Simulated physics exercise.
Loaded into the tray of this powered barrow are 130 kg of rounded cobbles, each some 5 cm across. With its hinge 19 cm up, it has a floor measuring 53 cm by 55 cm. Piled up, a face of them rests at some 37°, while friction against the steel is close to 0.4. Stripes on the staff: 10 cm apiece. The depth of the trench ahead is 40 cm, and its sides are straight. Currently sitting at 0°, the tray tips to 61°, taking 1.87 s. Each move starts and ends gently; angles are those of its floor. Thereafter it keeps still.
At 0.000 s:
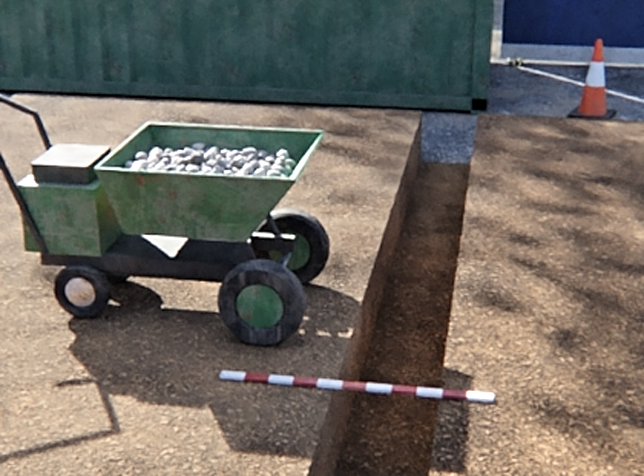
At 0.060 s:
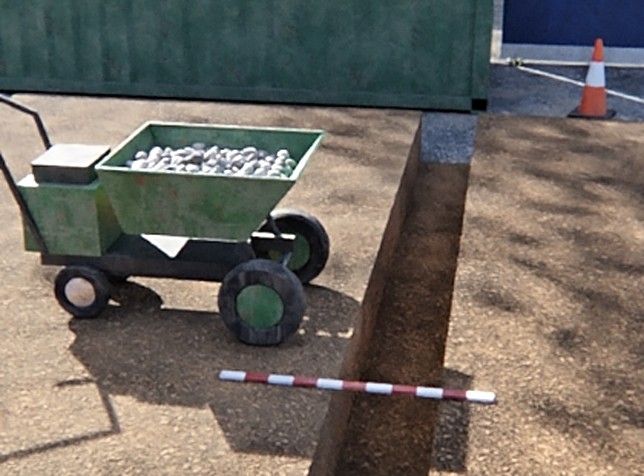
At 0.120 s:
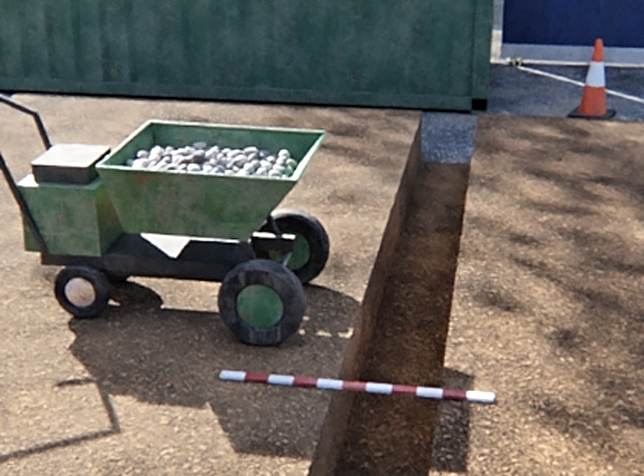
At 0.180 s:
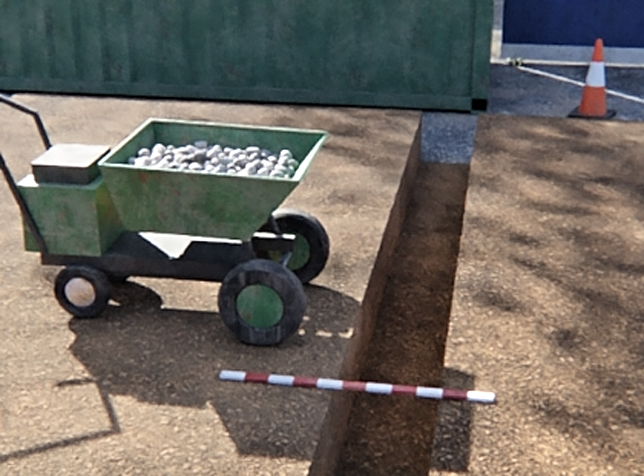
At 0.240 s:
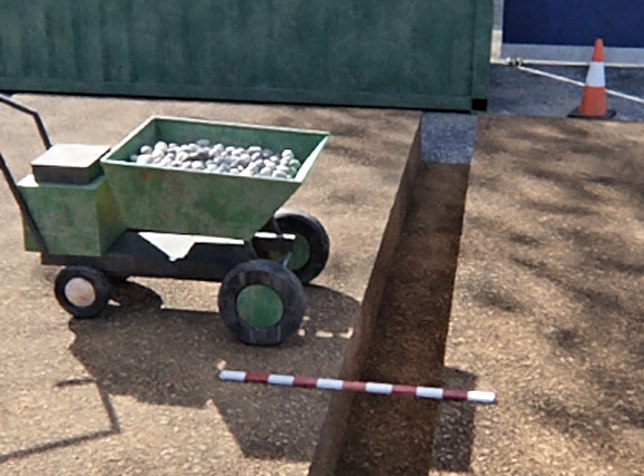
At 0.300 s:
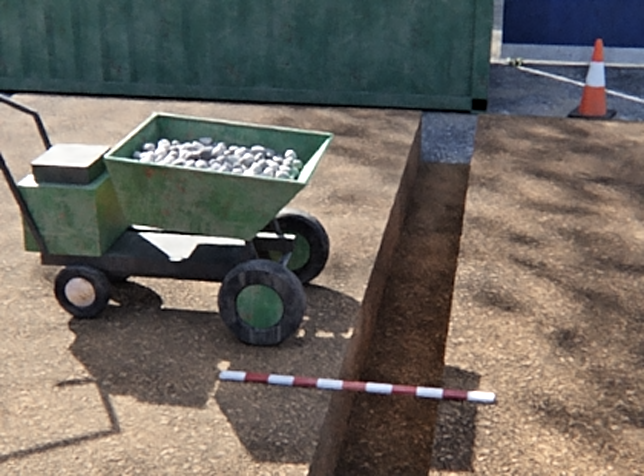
A green powered barrow loaded with rounded grey stones stood beside a straight trench, a red and white striped staff lying across the ground; its tray slowly tilted up slightly at the left.
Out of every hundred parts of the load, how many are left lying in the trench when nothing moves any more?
Around 55 in every hundred.
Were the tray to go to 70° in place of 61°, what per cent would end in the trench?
Around 60 per cent would finish in the trench.
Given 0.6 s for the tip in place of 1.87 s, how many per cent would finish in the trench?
Probably about 30 in a hundred.
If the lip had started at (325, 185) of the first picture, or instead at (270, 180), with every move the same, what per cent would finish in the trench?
The first gives about 30 percent and the second about 70 percent.
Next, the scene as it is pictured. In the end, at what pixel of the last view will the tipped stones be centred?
The resting stones are centred at roughly (427, 390).
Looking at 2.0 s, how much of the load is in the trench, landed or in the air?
Close to 15 per cent has got there by then.
After 1.4 s the floor is at 51°; 100 % in the tray; the foremost stones are at (386, 229).
After 2.0 s the floor is at 61°; 74 % in the tray, 16 % in the trench, 10 % past the trench; the foremost stones are at (509, 343).
After 2.3 s the floor is at 61°; 51 % in the tray, 29 % in the trench, 20 % past the trench; the foremost stones are at (584, 348).
After 4.3 s the floor is at 61°; 24 % in the tray, 55 % in the trench, 21 % past the trench; the foremost stones are at (637, 367).
